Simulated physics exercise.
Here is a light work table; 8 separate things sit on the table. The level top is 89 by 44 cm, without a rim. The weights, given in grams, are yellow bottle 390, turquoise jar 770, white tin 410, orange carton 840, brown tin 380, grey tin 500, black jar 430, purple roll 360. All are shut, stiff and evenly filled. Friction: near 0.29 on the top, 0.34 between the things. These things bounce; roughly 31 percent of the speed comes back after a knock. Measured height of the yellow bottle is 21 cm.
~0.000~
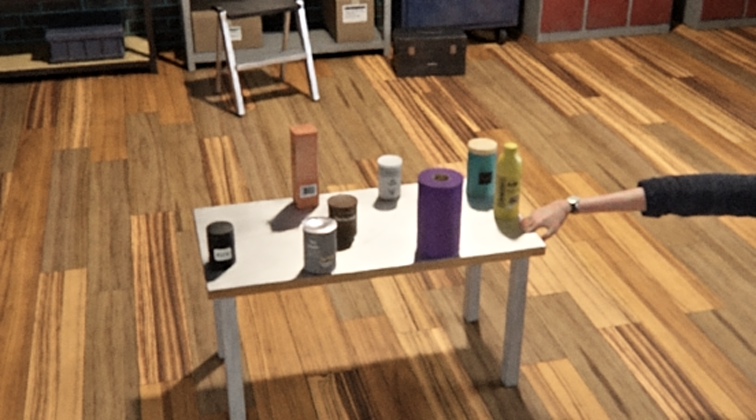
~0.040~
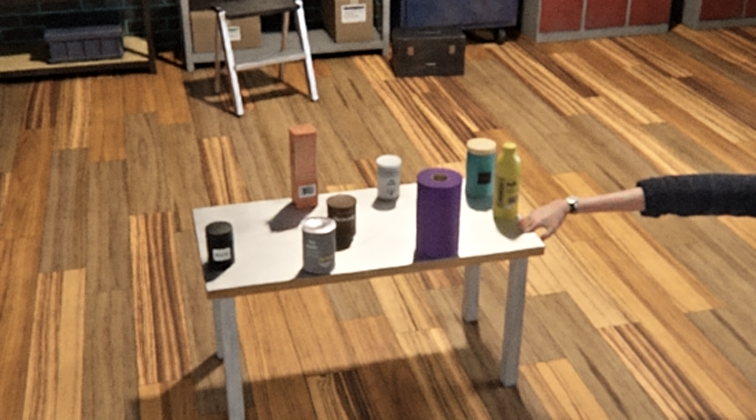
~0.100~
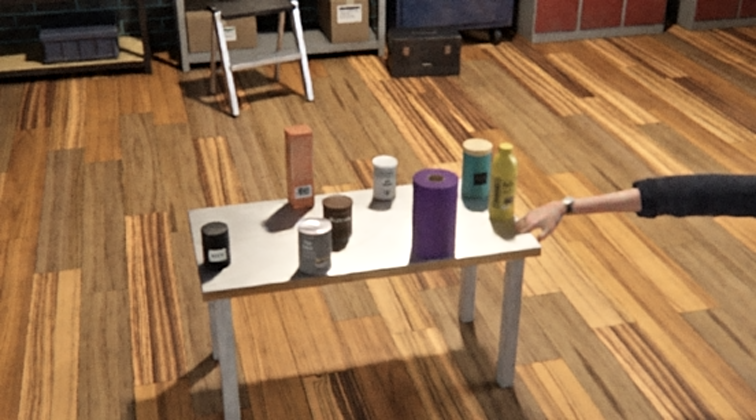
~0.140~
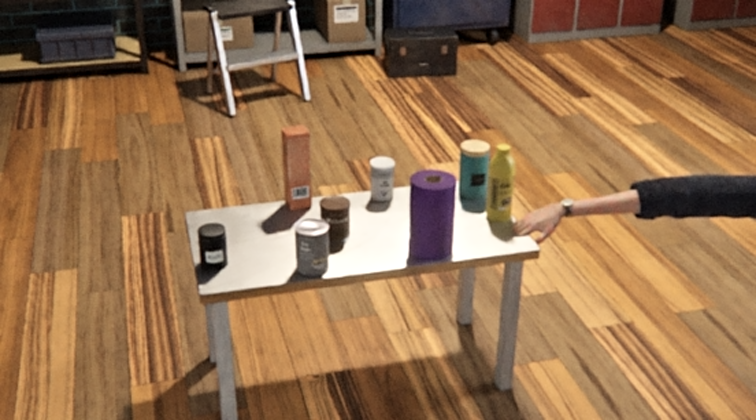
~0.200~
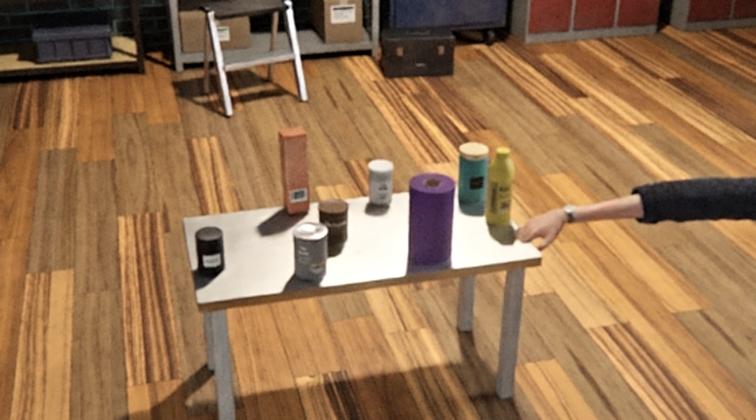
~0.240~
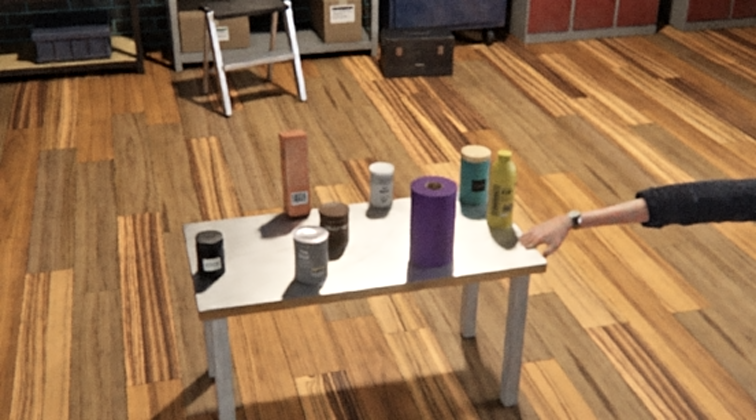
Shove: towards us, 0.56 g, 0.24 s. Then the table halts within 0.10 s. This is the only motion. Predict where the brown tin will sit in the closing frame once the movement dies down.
I would say around (349, 257).
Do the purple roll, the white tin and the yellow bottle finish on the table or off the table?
When everything stops, the purple roll is still in bounds, the white tin is out of bounds, and the yellow bottle is still in bounds.
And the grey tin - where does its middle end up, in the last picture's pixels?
Look near (326, 291) and you'll find it.
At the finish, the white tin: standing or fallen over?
In the last frame the white tin does not stay up.
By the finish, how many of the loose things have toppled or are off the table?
The answer: 2.
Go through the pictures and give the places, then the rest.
In the first picture, brown tin (343, 217); yellow bottle (508, 181).
In the second picture, white tin (389, 178); orange carton (304, 167).
In the third picture, grey tin (315, 246); black jar (216, 245).
In the fourth picture, table shifted 2 cm; purple roll (432, 214); yellow bottle (501, 182).
In the fifth picture, table shifted 5 cm; orange carton (294, 171) at 5° to upright; turquoise jar (473, 173) shifted 3 cm.
In the sixth picture, table shifted 9 cm; brown tin (334, 225) shifted 4 cm; orange carton (295, 174) at 9° to upright.
Around 0.34 s, table shifted 20 cm; white tin and orange carton now off the table; brown tin shifted 9 cm near (340, 238); turquoise jar shifted 9 cm.
Around 0.44 s, table shifted 22 cm; brown tin shifted 5 cm near (345, 249); yellow bottle shifted 5 cm; turquoise jar shifted 5 cm.
Around 0.64 s, table shifted 22 cm.
Around 0.84 s, brown tin resting near (349, 257).
Finally (1.1 s), off the table, white tin and orange carton; the other 6 still in place (within 5 cm). Final places as that camera would see them, brown tin near (349, 257).
